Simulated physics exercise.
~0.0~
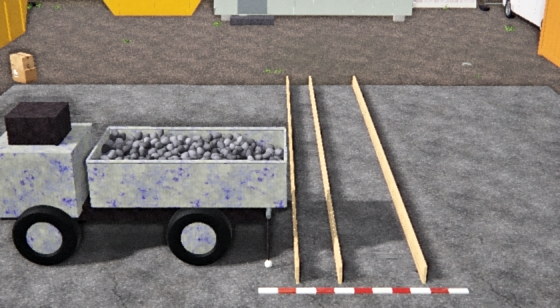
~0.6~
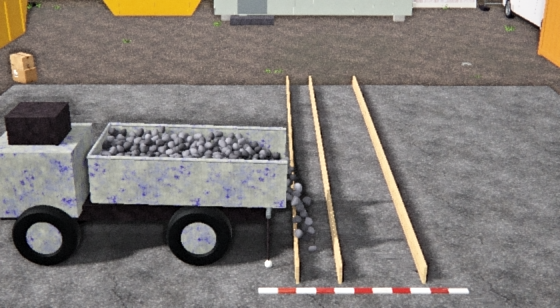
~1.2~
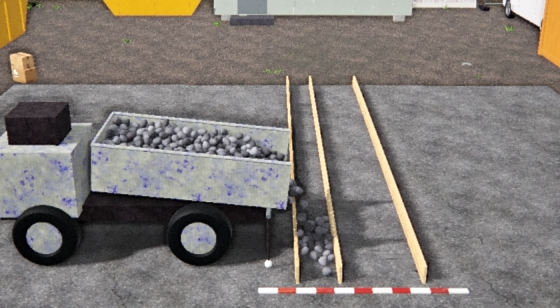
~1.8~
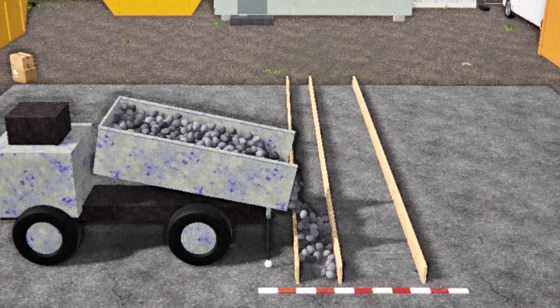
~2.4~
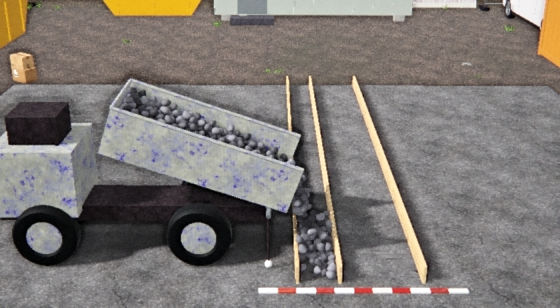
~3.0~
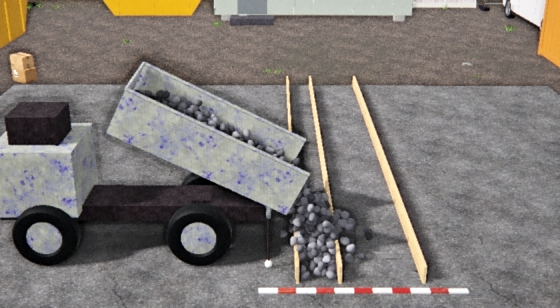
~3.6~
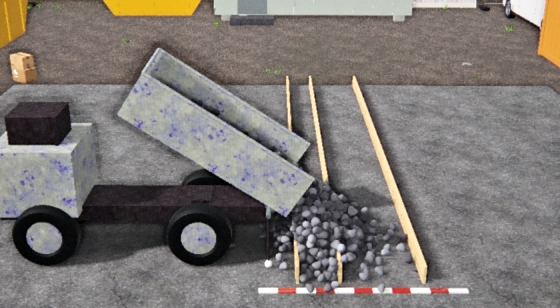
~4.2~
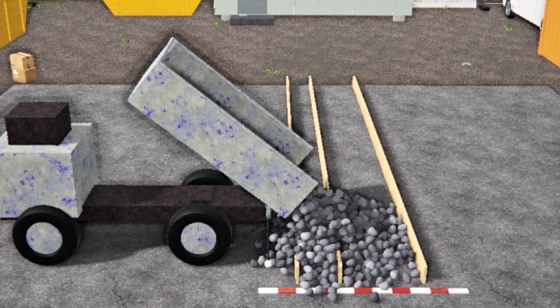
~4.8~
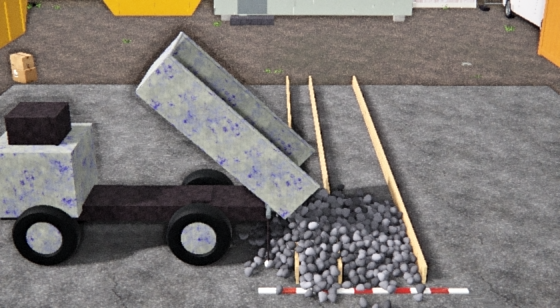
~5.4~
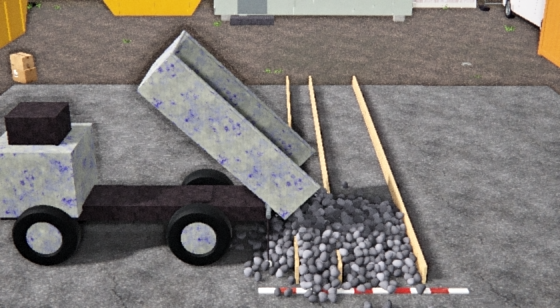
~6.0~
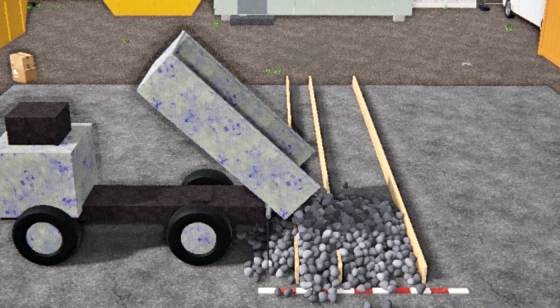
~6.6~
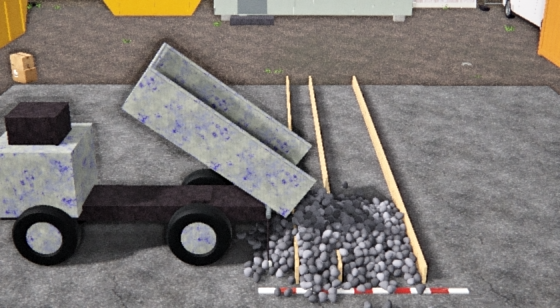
A pale, blue-speckled truck tipped its body up steeply and poured its grey cobbles out to the right, where they piled up around the wooden boards and stopped by the farthest one, and then the empty body tilted partway back down.
